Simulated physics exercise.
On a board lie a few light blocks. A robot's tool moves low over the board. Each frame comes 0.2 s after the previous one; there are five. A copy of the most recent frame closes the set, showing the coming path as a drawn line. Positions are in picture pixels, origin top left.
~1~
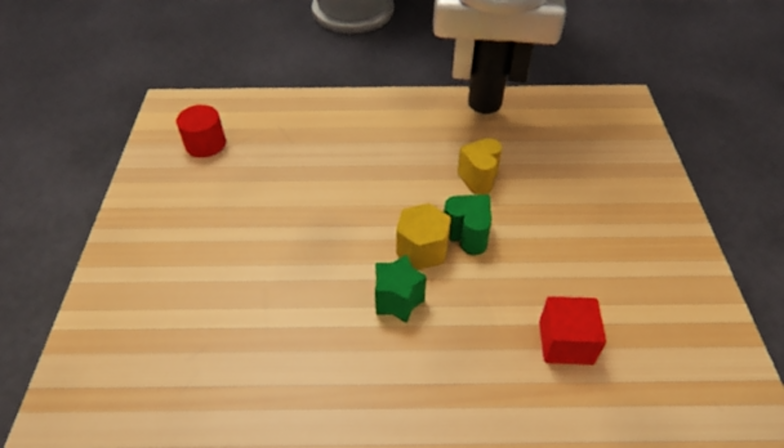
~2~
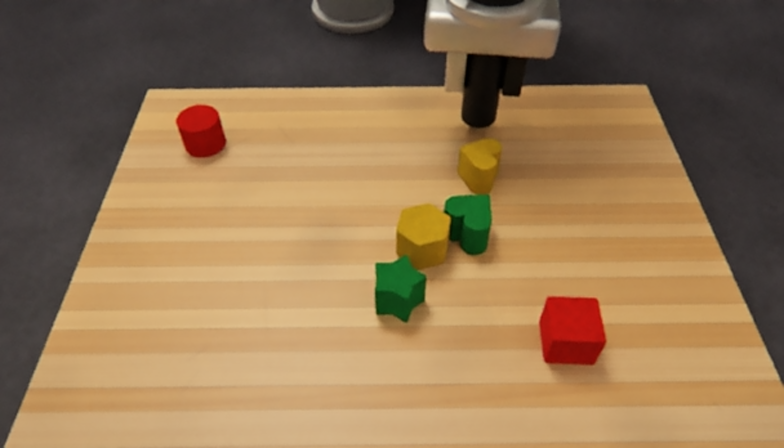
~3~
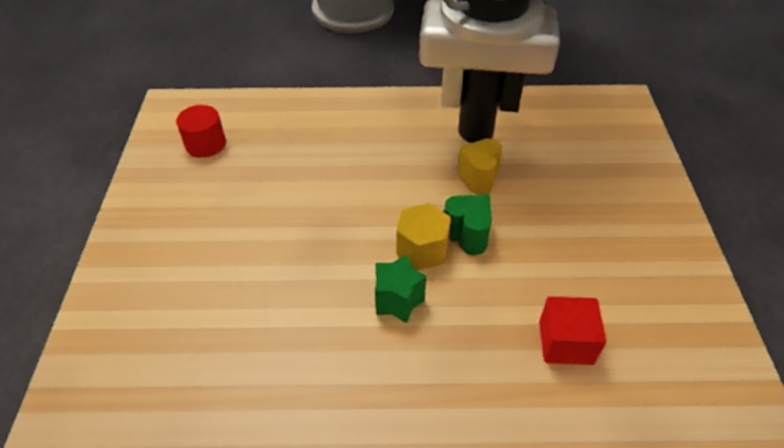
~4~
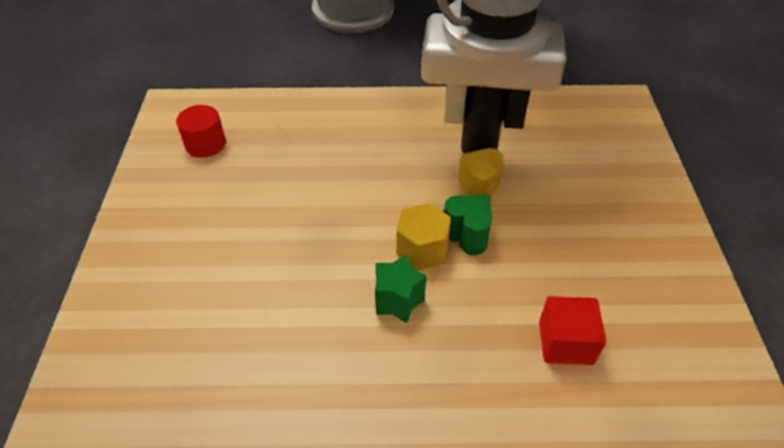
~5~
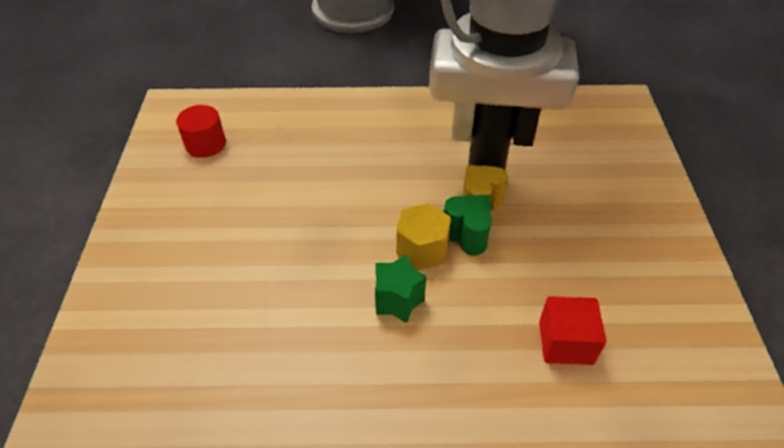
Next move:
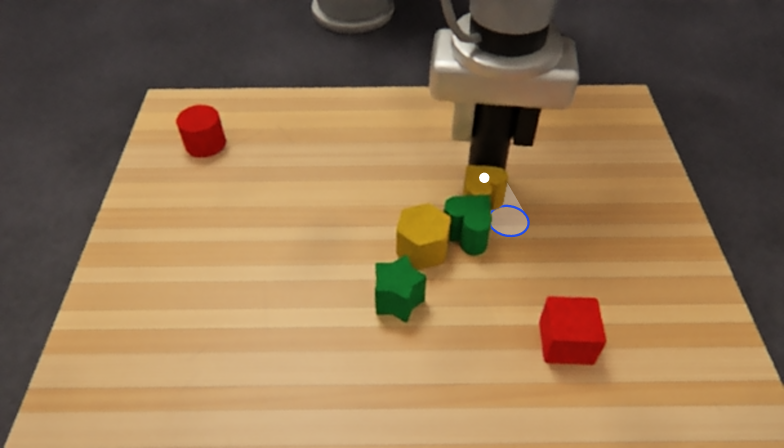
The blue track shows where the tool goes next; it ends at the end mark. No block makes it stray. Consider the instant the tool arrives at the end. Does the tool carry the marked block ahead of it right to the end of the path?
Going by the path, yes.
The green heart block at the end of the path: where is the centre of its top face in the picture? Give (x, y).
The centre of its top will be at (464, 241).
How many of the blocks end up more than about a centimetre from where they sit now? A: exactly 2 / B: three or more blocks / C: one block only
Option A.
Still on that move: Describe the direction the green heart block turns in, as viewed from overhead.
Clockwise, from overhead.
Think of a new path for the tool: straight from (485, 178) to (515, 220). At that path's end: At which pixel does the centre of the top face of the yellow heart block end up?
It will likely be found at (508, 221).
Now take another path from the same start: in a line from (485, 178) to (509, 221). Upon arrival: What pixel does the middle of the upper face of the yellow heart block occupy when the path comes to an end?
It should be at (503, 222) by then.
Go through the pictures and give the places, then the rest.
Tool tip at (485, 103); block tops, yellow hexagonal block at (424, 223); green heart block at (471, 209); yellow heart block at (483, 152), in the first frame.
Tool at (478, 117); blocks unchanged, in the second frame.
Tool at (476, 132); blocks unchanged, in the third frame.
Tool at (479, 148); yellow heart block at (483, 162), in the fourth frame.
Tool at (487, 165); yellow hexagonal block at (424, 223); green heart block at (471, 210); yellow heart block at (484, 178), in the fifth frame.
Path on the board, in a line from (485, 178) to (508, 221); the dot is on the yellow heart block.
On the path given first. Halfway along, tool at (499, 186); green heart block at (469, 227), turned 55° clockwise; yellow heart block at (496, 200).
At the end, tool at (511, 208); yellow hexagonal block in place; green heart block at (464, 241), turned 70° clockwise; yellow heart block at (503, 223), turned 25° clockwise.
